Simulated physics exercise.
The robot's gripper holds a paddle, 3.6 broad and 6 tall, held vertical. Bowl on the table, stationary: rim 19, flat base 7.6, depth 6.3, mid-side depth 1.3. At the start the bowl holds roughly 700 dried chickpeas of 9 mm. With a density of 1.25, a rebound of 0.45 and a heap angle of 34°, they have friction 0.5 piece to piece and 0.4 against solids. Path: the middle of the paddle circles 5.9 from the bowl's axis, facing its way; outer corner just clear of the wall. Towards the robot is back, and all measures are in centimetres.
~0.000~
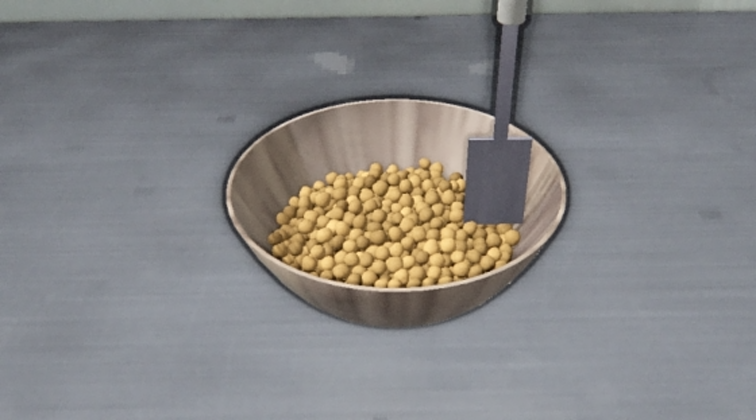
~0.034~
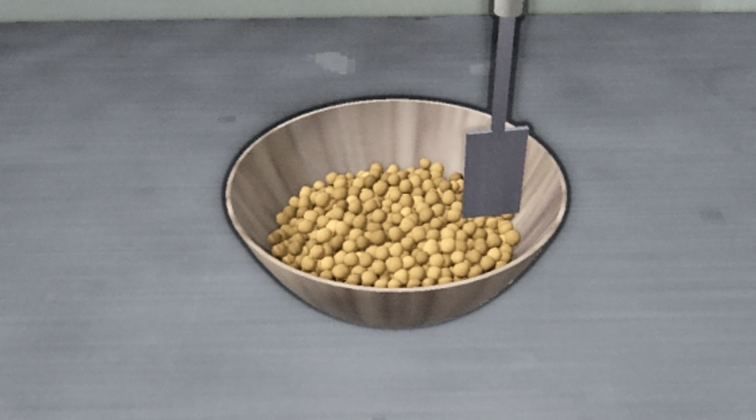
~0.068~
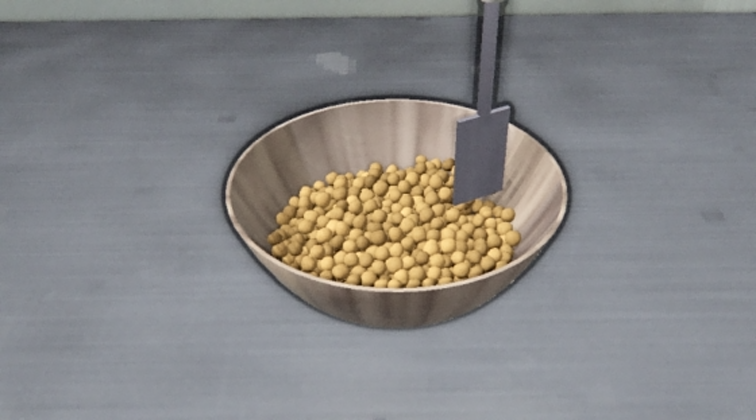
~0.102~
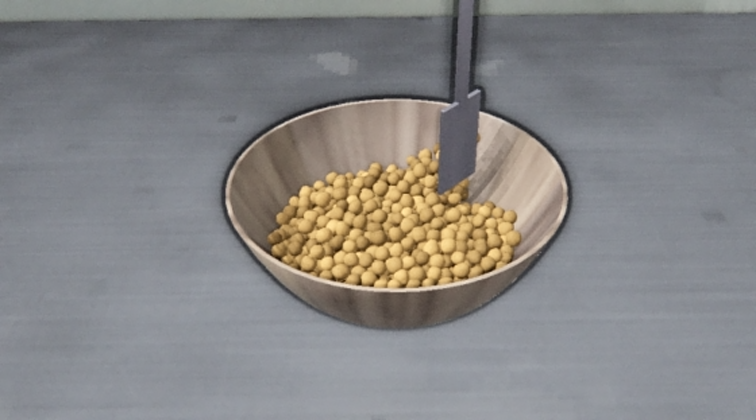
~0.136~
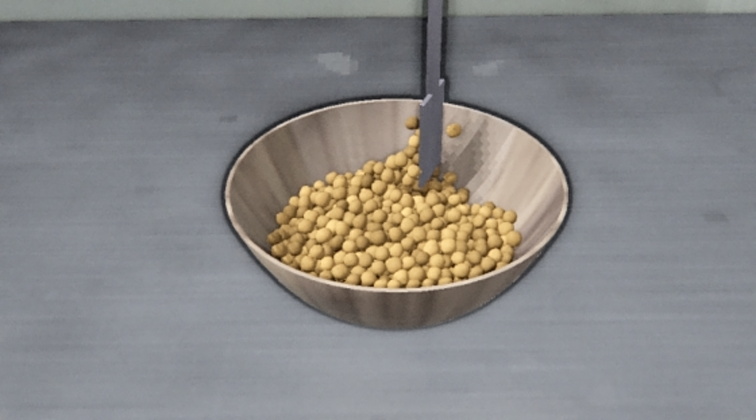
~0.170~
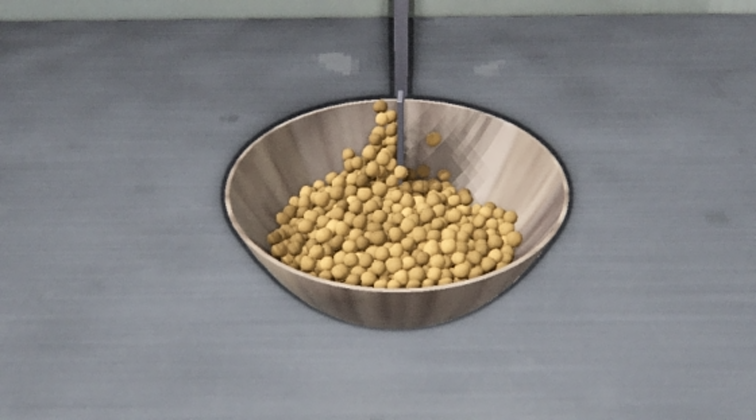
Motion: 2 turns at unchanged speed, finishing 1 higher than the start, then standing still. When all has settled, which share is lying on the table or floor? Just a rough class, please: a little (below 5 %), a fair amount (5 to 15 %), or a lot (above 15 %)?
A little.
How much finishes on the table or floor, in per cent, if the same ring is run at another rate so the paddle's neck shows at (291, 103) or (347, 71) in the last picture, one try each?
About 15 and 5 per cent.
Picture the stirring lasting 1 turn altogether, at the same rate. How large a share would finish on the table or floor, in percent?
I'd reckon near 0 per cent.
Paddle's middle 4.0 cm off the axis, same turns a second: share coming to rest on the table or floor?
In that case some 0 %.
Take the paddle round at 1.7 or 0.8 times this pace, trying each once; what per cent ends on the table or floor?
Estimates in order: Near 10 % and near 0 %.
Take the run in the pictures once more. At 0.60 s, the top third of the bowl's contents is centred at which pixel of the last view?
At about (421, 235).
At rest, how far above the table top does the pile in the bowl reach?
4.5 cm, give or take.
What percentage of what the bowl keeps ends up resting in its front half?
It comes to near 50 percent.
By 0.60 s, 335° round, highest piece 7 above the table; 686 in the bowl, 9 on the table or floor.
By 1.03 s, 224° round, highest piece 6 above the table; 683 in the bowl, 12 on the table or floor.
By 1.45 s, 0° round, highest piece 4 above the table; 683 in the bowl, 12 on the table or floor.
By 2.15 s, 0° round, highest piece 4 above the table; 683 in the bowl, 12 on the table or floor.
Final count, 683 in the bowl, 12 on the table or floor. That is 2 % on the table or floor.
